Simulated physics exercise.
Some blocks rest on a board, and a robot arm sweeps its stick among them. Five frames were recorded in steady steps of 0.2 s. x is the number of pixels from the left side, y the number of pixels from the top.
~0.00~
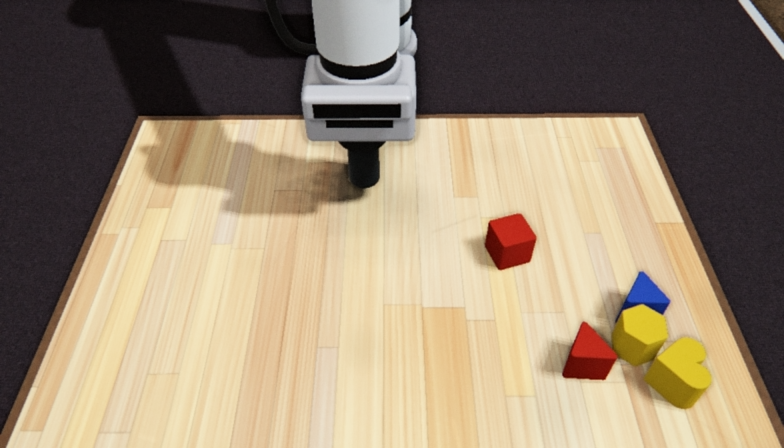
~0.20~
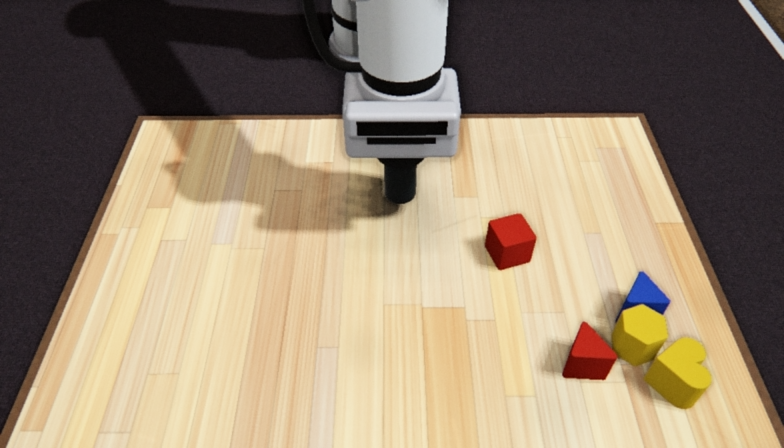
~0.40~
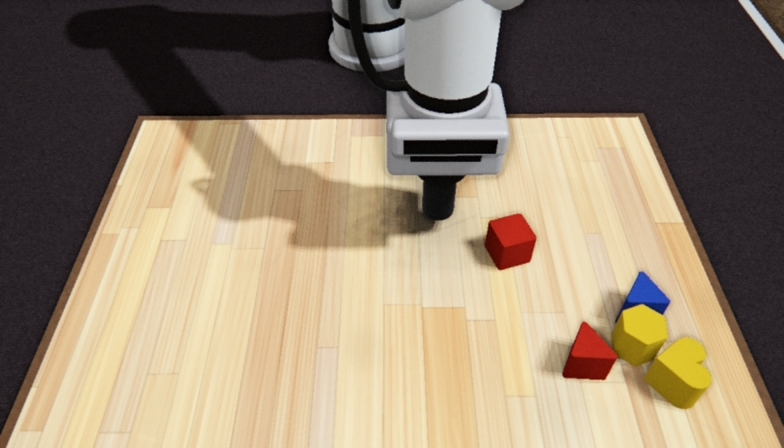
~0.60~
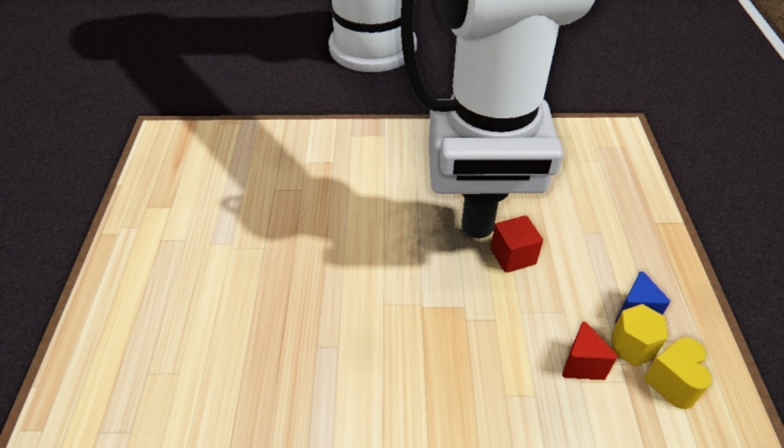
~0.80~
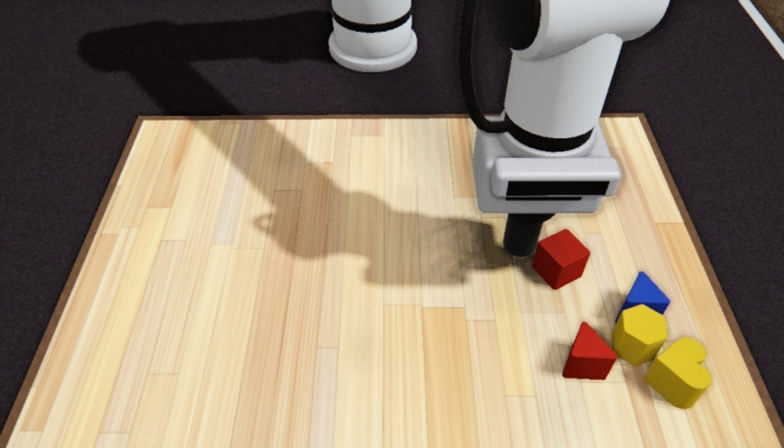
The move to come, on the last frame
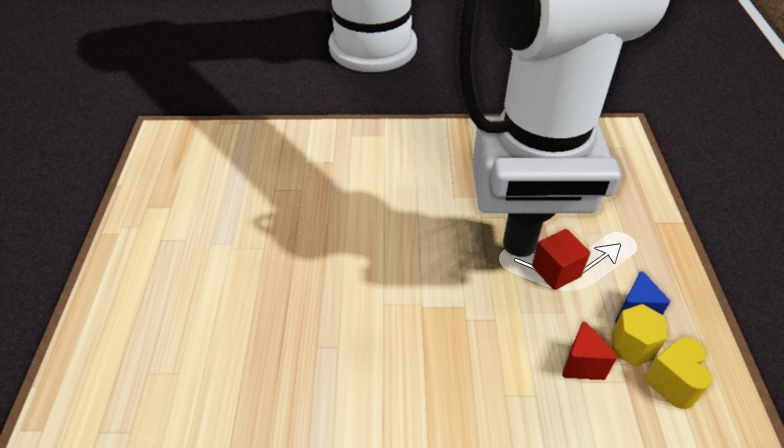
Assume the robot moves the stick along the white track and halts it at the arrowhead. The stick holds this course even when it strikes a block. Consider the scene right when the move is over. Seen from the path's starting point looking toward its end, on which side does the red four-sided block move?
My prediction: Rightwards.
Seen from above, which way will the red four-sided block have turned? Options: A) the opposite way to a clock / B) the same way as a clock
Choice B: The same way as a clock.
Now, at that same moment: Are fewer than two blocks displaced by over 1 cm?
Yes, it checks out.
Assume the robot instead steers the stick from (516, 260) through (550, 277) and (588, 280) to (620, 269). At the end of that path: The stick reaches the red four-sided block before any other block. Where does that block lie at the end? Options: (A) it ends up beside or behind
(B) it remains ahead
I'll go with B - it remains ahead.
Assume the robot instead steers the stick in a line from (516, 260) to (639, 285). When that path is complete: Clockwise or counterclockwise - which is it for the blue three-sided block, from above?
It is turned clockwise.
The line goes from (516, 260) over (557, 276) and (593, 264) to (620, 244).
The first path, step by step. One third of the way, stick (562, 262); red four-sided block (609, 256), turned 20° anticlockwise.
Two thirds of the way, stick (599, 249); red four-sided block (647, 253); blue three-sided block (650, 290), turned 20° clockwise.
At the end, stick (626, 230); red four-sided block (661, 248), turned 55° clockwise; yellow hexagonal block unmoved; blue three-sided block (650, 290), turned 20° clockwise.
